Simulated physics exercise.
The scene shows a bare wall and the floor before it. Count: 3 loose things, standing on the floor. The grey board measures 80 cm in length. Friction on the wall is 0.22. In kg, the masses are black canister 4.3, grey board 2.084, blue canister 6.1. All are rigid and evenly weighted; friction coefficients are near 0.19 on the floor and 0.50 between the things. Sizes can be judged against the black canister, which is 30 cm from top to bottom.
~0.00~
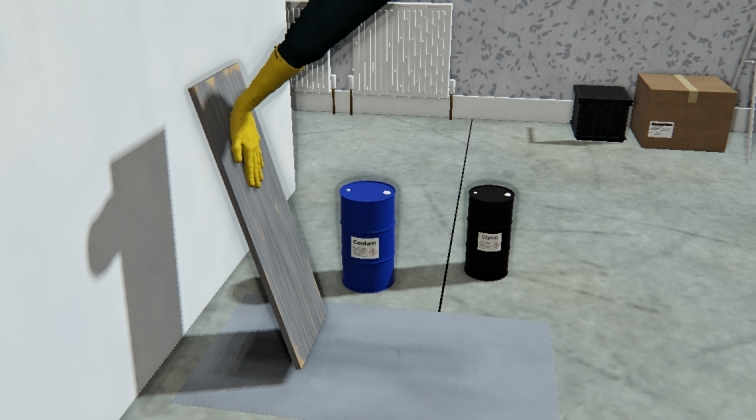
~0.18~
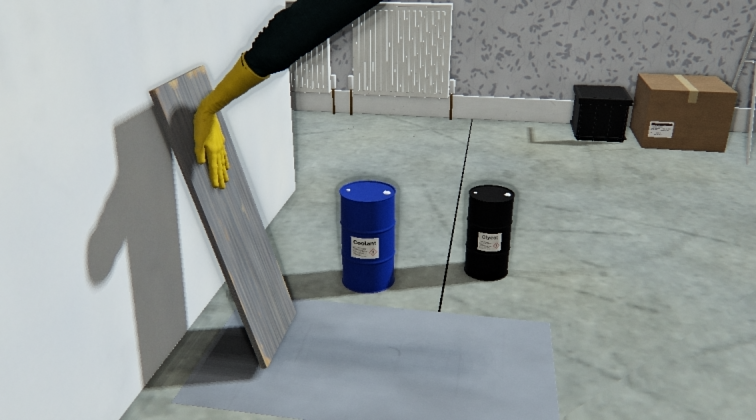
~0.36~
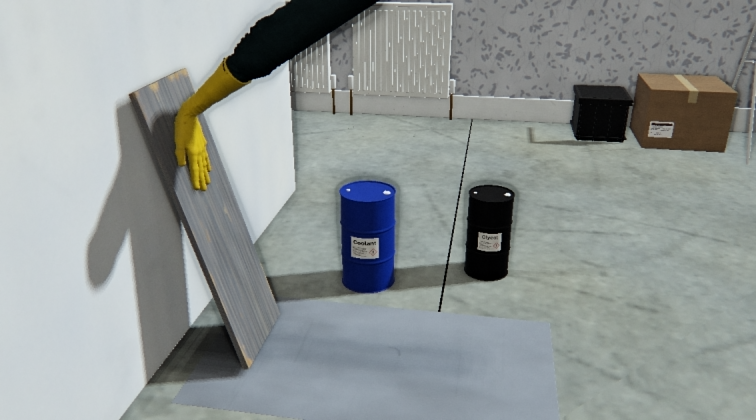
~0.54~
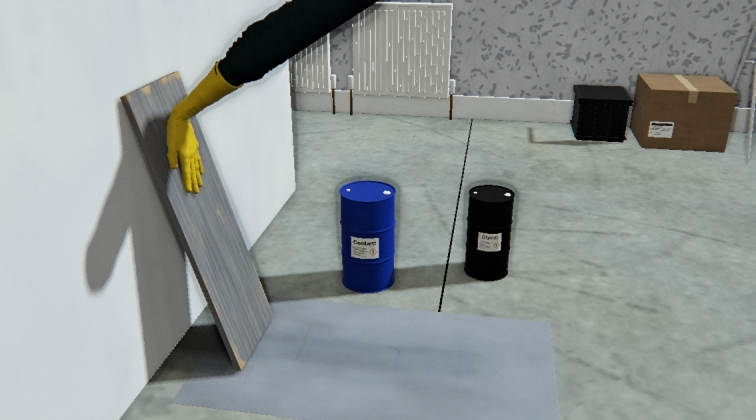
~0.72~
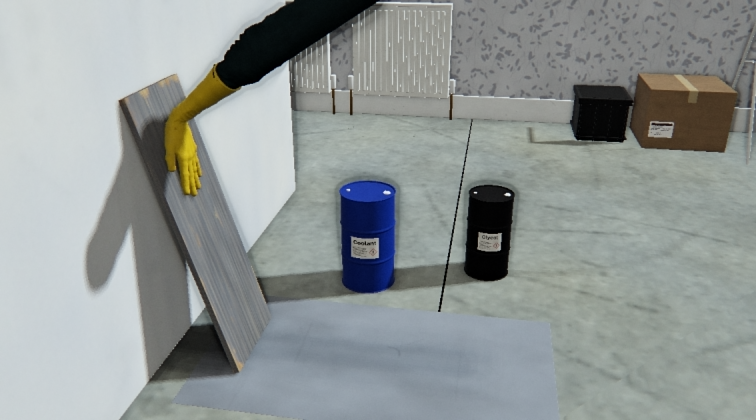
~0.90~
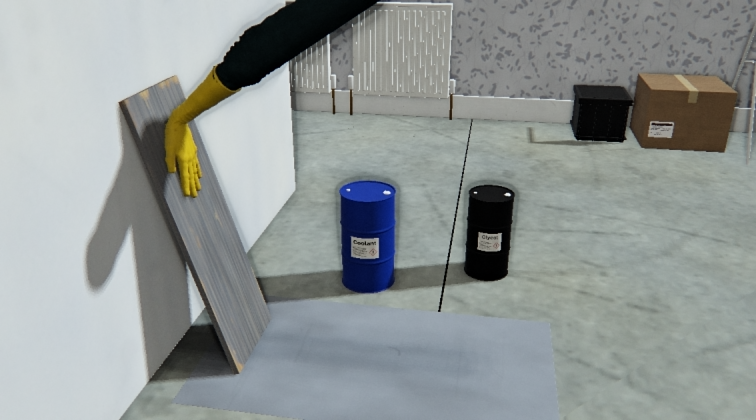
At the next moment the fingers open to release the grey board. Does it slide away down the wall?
No, it stays leaning.
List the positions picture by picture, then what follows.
In the first picture, 18 cm still to go; grey board (267, 218); black canister (489, 233).
In the second picture, 9 cm still to go; grey board (233, 218); black canister (489, 233).
In the third picture, 4 cm still to go; grey board (215, 220); black canister (489, 233).
In the fourth picture, 1 cm still to go; grey board (207, 222); black canister (489, 233).
Propped up under the hand; grey board (206, 225); black canister (489, 233), in the fifth picture.
Propped up under the hand; grey board (206, 226); black canister (489, 233), in the sixth picture.
After 1.30 s, no change.
After 1.80 s, grey board resting near (206, 226).
In the end (2.2 s), all 3 under 10 cm from the start. At the end, from the last picture's camera, grey board near (206, 226). The board holds.
